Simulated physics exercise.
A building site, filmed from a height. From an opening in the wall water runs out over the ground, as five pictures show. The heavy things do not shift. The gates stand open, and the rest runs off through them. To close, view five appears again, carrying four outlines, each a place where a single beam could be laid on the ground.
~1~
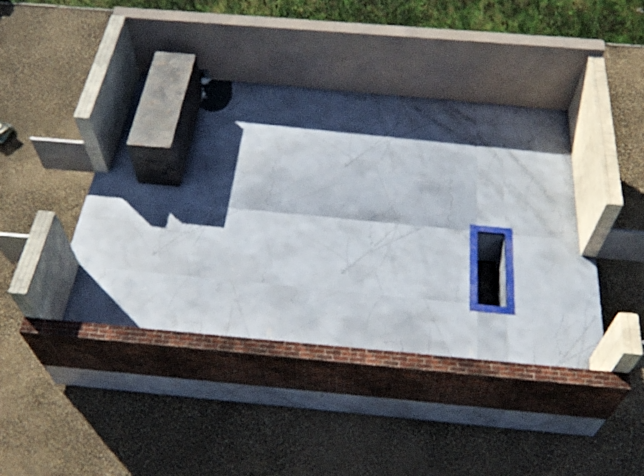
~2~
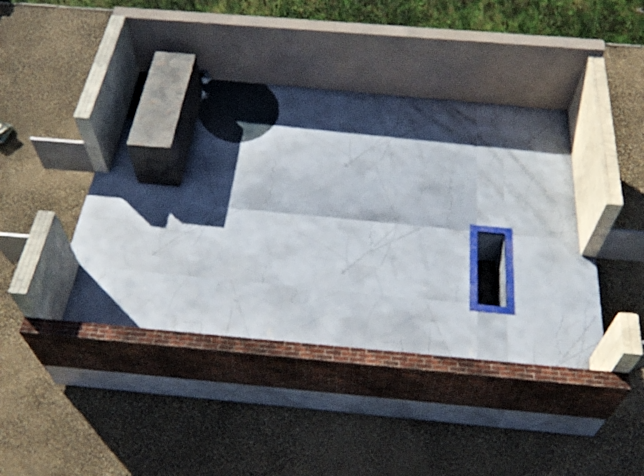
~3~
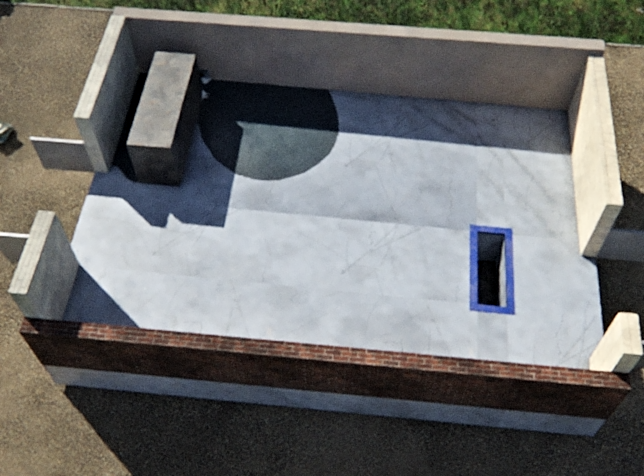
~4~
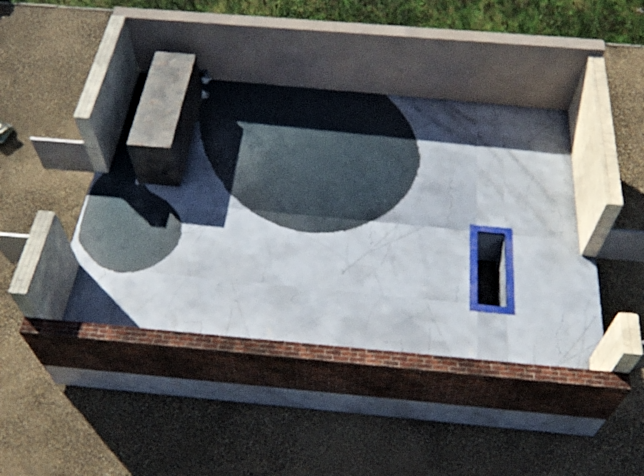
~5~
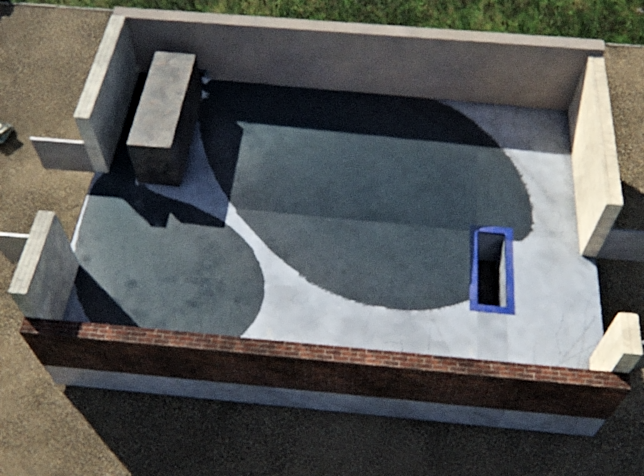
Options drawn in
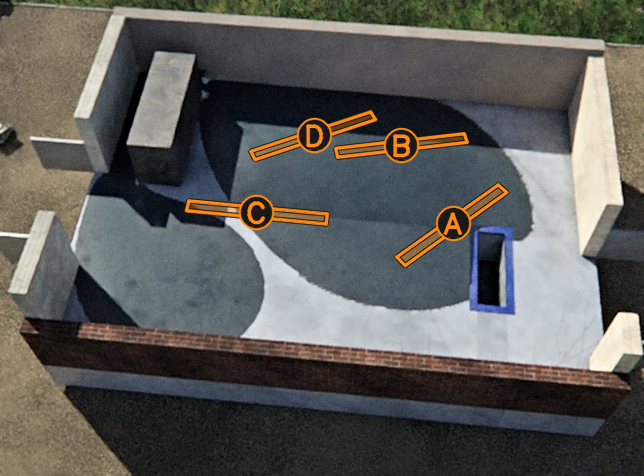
The clip opens on a pale, walled building site seen from above, with a small dark wet patch beside a block at upper left. The patch spreads rightward across the floor, a second one grows at lower left, and the larger reaches the blue-edged pit at right.
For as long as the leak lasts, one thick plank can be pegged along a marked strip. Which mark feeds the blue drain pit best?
The best position is C.
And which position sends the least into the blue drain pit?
Position A.
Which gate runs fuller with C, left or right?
More leaves on the right.
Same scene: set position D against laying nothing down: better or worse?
Position D is worse.
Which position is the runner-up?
Here it is position B.
On the marked copy, A from (401, 261) to (502, 188); B from (336, 152) to (465, 138); C from (187, 205) to (326, 218); D from (252, 155) to (373, 115).
Choosing A, about 10 % of the stream goes into the blue drain pit, about 90 % out by the gates.
Choosing B, about 20 % of the stream goes into the blue drain pit, about 80 % out by the gates.
Choosing C, about 29 % of the stream goes into the blue drain pit, about 71 % out by the gates.
Choosing D, about 13 % of the stream goes into the blue drain pit, about 87 % out by the gates.
